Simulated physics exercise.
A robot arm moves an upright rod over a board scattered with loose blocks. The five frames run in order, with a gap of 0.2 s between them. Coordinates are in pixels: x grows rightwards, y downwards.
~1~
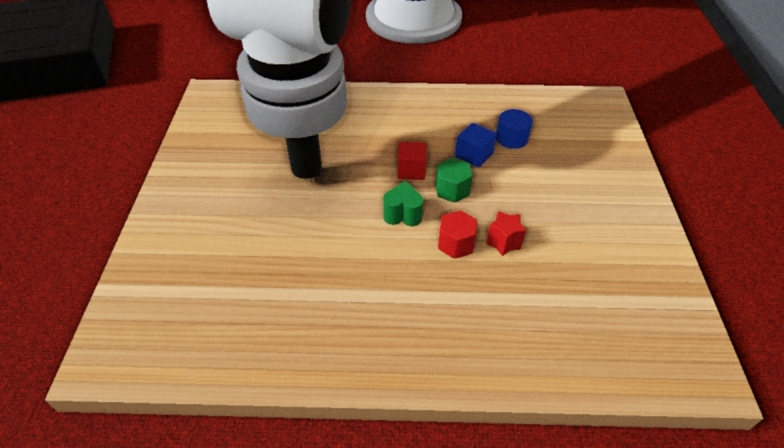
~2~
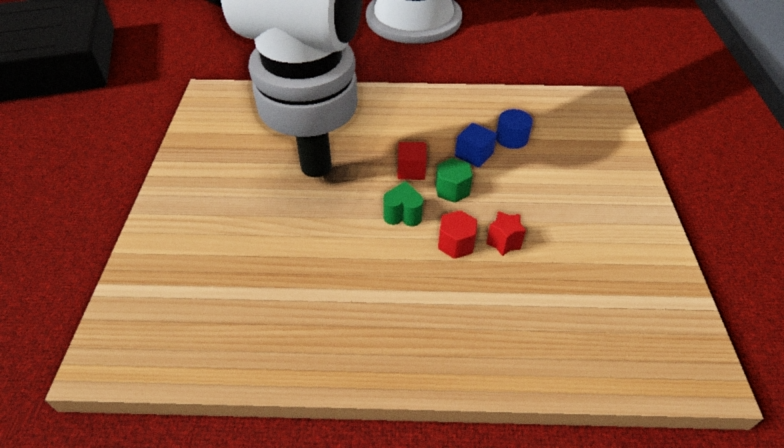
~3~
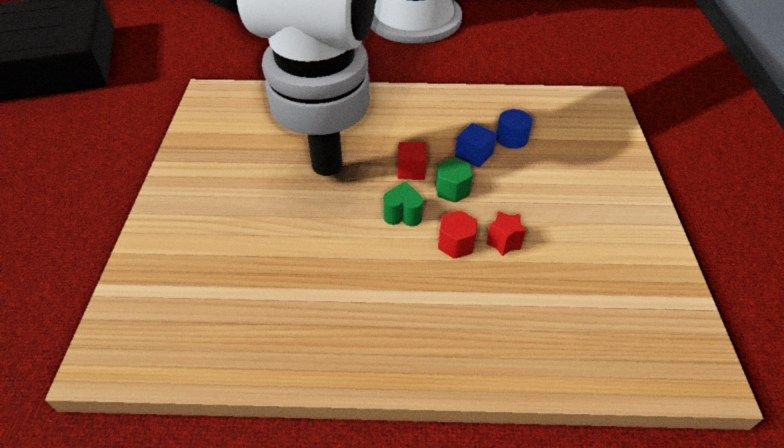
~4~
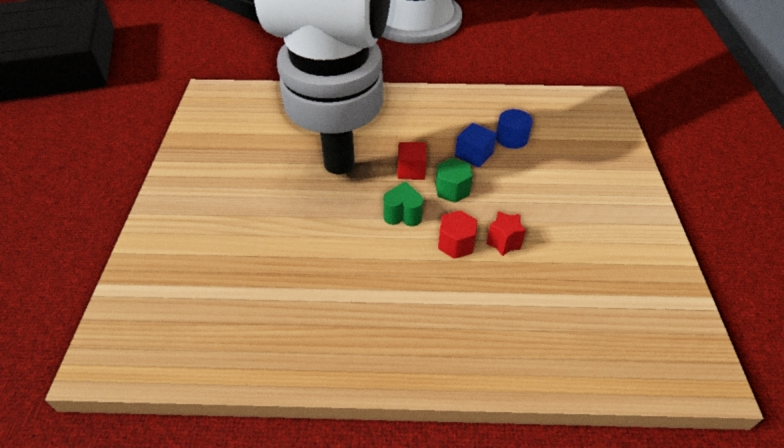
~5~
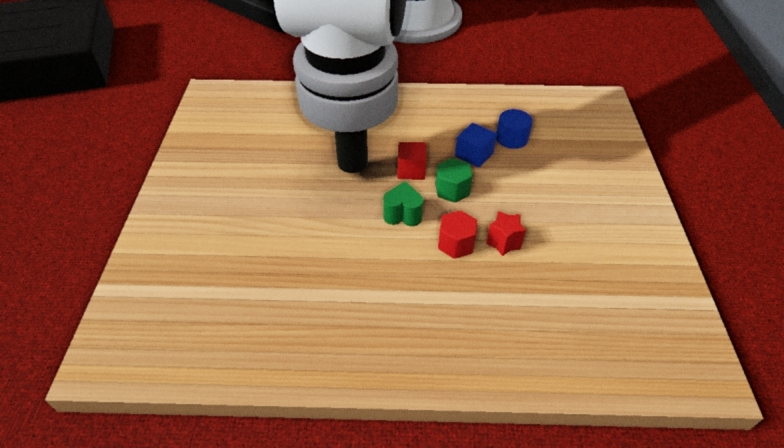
On a wooden board, a robot arm slides its black rod slowly right toward still blocks.
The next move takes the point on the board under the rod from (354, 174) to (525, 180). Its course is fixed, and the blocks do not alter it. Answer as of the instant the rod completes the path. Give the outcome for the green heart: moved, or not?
Once the rod is done, the green heart remains in the old spot.
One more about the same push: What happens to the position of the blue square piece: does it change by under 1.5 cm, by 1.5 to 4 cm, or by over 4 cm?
If I had to pick, the blue square piece travels beyond 4 cm here.
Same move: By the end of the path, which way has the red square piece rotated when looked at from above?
Rotation: Counter-clockwise.
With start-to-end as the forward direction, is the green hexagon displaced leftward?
No, I don't think so.
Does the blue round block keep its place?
No, that is not how it ends up.
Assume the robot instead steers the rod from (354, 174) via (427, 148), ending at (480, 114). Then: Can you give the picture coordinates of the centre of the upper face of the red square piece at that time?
Its top middle is near (431, 150).
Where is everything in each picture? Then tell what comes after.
The first frame shows rod tip at (307, 169); block tops, green heart at (403, 196); red square piece at (412, 150); green hexagon at (455, 170); blue square piece at (477, 134); blue round block at (516, 118).
The second frame shows rod at (316, 167); blocks unchanged.
The third frame shows rod at (327, 166); blocks unchanged.
The fourth frame shows rod at (340, 164); blocks unchanged.
The fifth frame shows rod at (353, 163); green heart at (403, 196); red square piece at (412, 150); green hexagon at (455, 170); blue square piece at (477, 134); blue round block at (516, 118).
What follows on the original path. One third of the way, rod at (412, 165); red square piece at (438, 146), turned 35° anticlockwise.
Two thirds of the way, rod at (470, 167); red square piece at (483, 140), turned 70° anticlockwise; green hexagon at (486, 180), turned 60° clockwise; blue square piece at (504, 126); blue round block at (525, 112).
At the end, rod at (528, 169); green heart in place; red square piece at (491, 139), turned 90° anticlockwise; green hexagon at (495, 182), turned 100° clockwise; blue square piece at (510, 123); blue round block at (529, 109).
